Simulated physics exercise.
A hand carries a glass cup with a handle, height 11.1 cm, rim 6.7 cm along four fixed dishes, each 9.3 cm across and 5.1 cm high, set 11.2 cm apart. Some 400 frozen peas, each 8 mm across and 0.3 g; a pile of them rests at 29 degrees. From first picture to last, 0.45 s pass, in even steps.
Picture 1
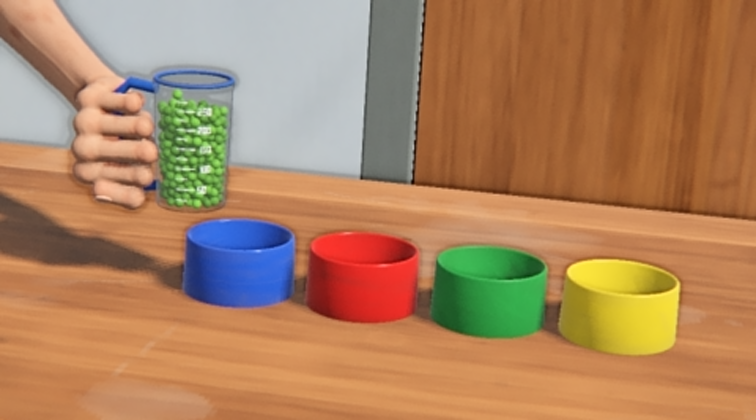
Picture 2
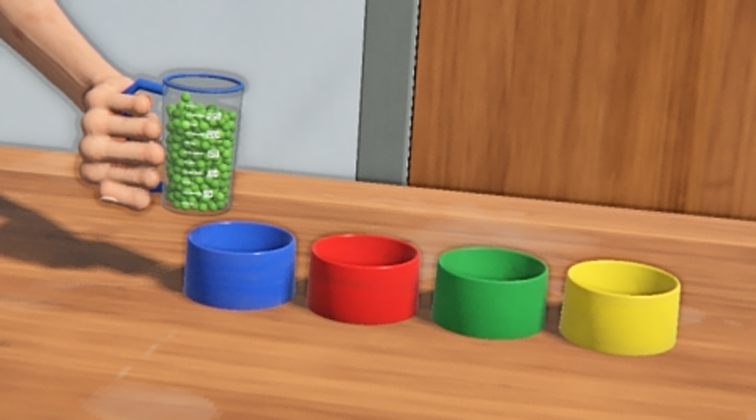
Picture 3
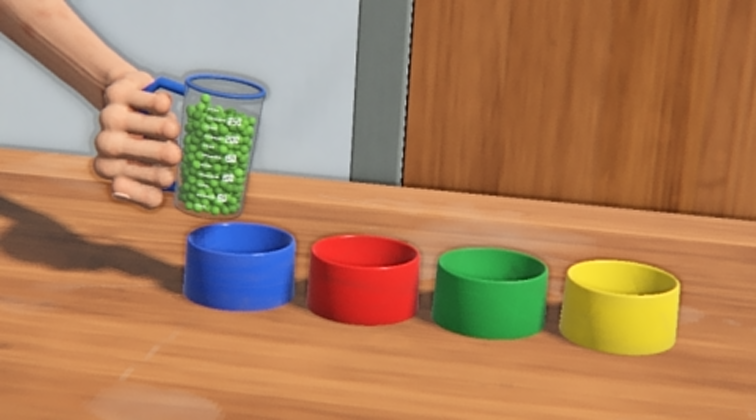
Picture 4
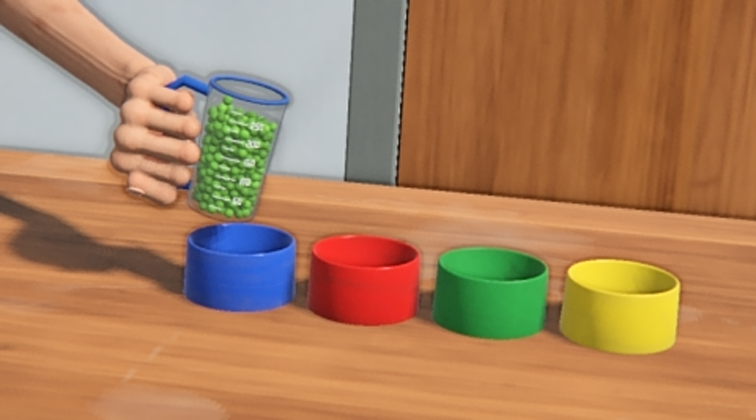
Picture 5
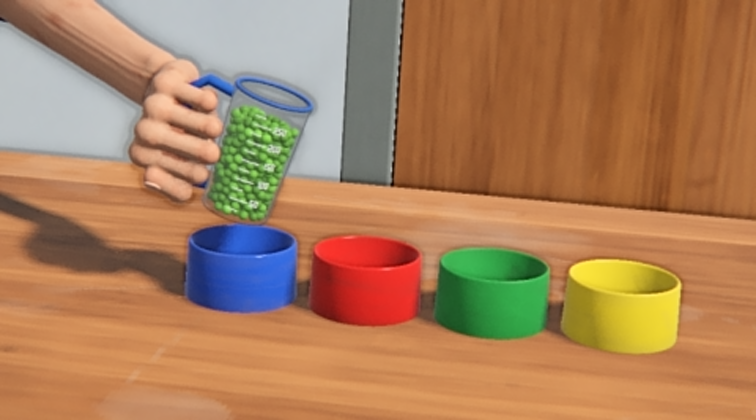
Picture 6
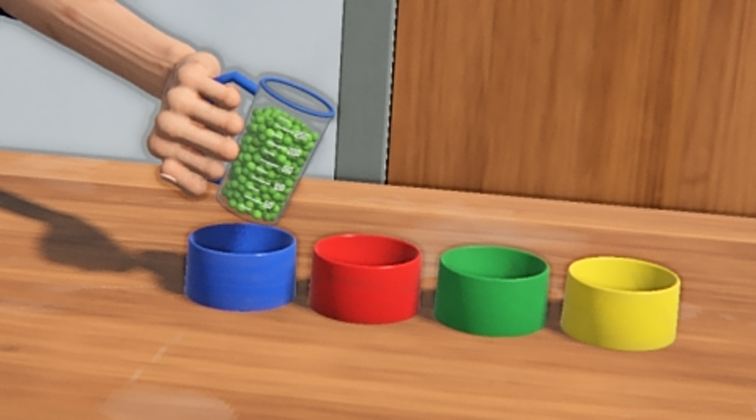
A hand at the left grips the blue handle of a clear, blue-rimmed cup filled with small green peas, moving it gradually to the right while tilting it rightward. Below it, blue, red, green and yellow dishes stand in a row from left to right. The wooden tabletop is seen from slightly above, before a pale wall and brown wooden panel, as the view shifts very slightly.
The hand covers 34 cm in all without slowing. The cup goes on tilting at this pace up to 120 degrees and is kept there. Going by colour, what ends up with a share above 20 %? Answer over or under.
Red: Under, blue: Under, green: Under, yellow: Over, counter: Under.
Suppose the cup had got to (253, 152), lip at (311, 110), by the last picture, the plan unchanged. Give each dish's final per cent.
Red 0; blue 0; green 0; yellow 90.
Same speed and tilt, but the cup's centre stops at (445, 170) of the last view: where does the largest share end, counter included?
Most goes to: Green.
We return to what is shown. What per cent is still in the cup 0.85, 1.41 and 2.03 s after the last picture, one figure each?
About 100, 90, 5.
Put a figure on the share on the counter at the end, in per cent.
About 10 per cent.
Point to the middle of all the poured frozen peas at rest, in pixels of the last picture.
Around (634, 306).
Then, 0.85 s after the last picture, tilt 67 degrees; cup holds 100 %.
Then, 1.41 s after the last picture, tilt 98 degrees; cup holds 90 %, yellow 5 %.
Then, 2.03 s after the last picture, tilt 120 degrees; cup holds 5 %, yellow 85 %.
In the end, red 0 %, blue 0 %, green 0 %, yellow 90 %, counter 10 %.
